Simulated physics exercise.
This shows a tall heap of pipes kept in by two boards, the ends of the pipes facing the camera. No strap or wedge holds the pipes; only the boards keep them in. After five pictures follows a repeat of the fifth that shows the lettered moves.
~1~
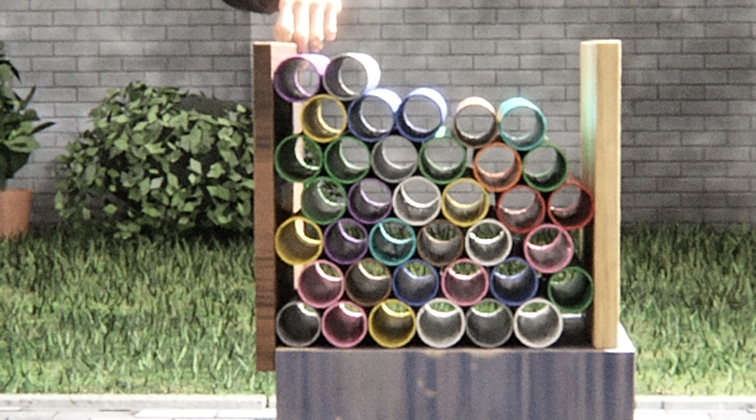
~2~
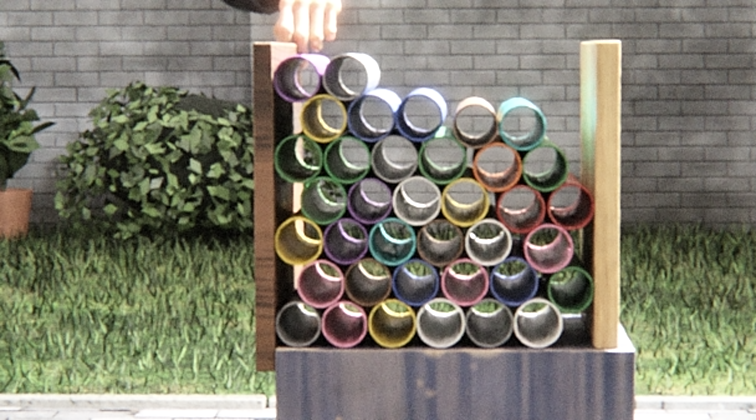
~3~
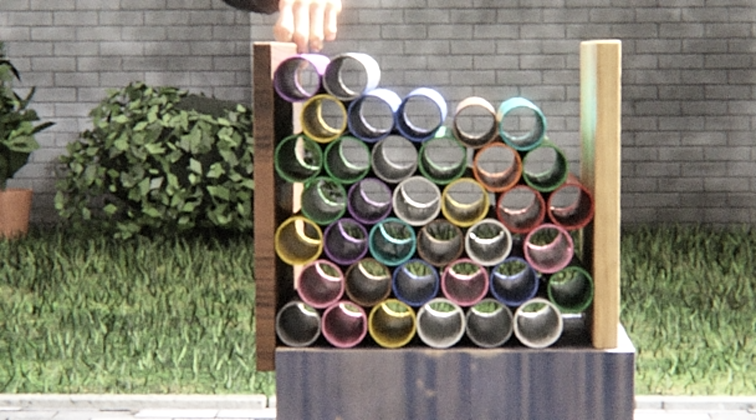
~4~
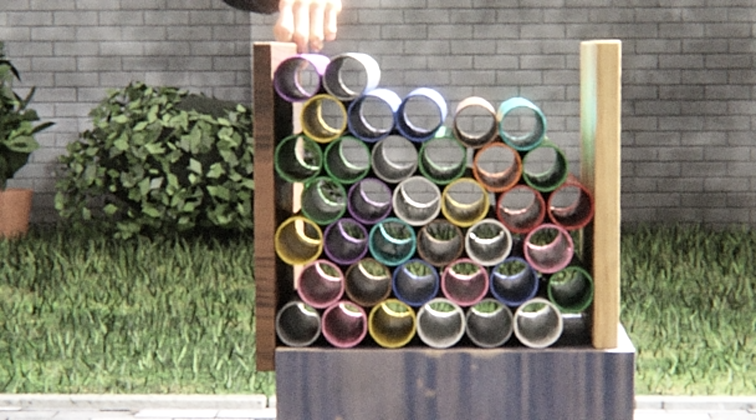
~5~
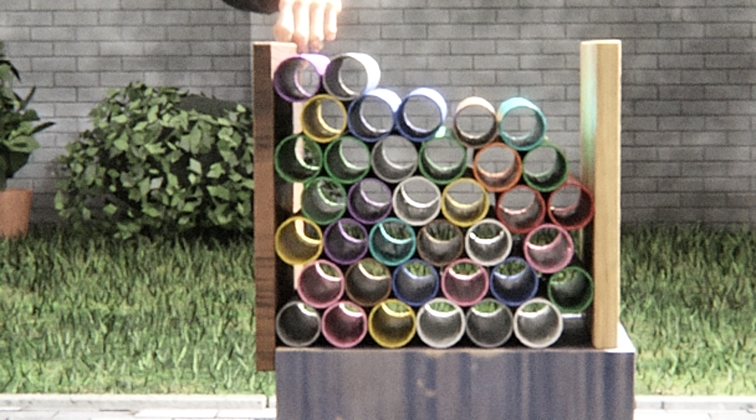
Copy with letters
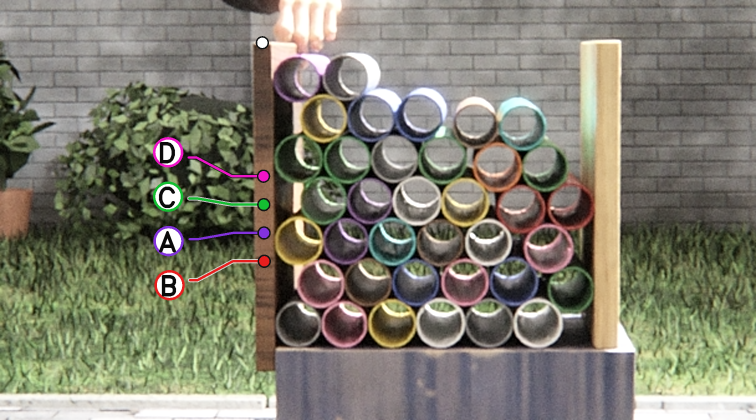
A hand hovers at the top left of a tall heap of colourful pipes, its fingertips close to a purple one, and barely moves. The pipes, open ends facing forward, stay stacked between two upright wooden boards, and nothing visibly shifts from start to finish.
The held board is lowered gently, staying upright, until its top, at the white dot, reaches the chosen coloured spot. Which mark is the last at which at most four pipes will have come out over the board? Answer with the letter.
Down to B.
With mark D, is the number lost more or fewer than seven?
Fewer than seven.
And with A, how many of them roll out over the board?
The count is four.
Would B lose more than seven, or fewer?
It loses fewer than seven.
On the marked copy, A at (264, 233); B at (264, 262); C at (264, 204); D at (264, 177); the white dot at (262, 42).
Taking B. A third of the way, top of the board (274, 135).
Two thirds of the way, top of the board (274, 237).
When it is over, top of the board (275, 260), four out over the board.
As for the rest, A four out over the board; C two out over the board; D one out over the board.
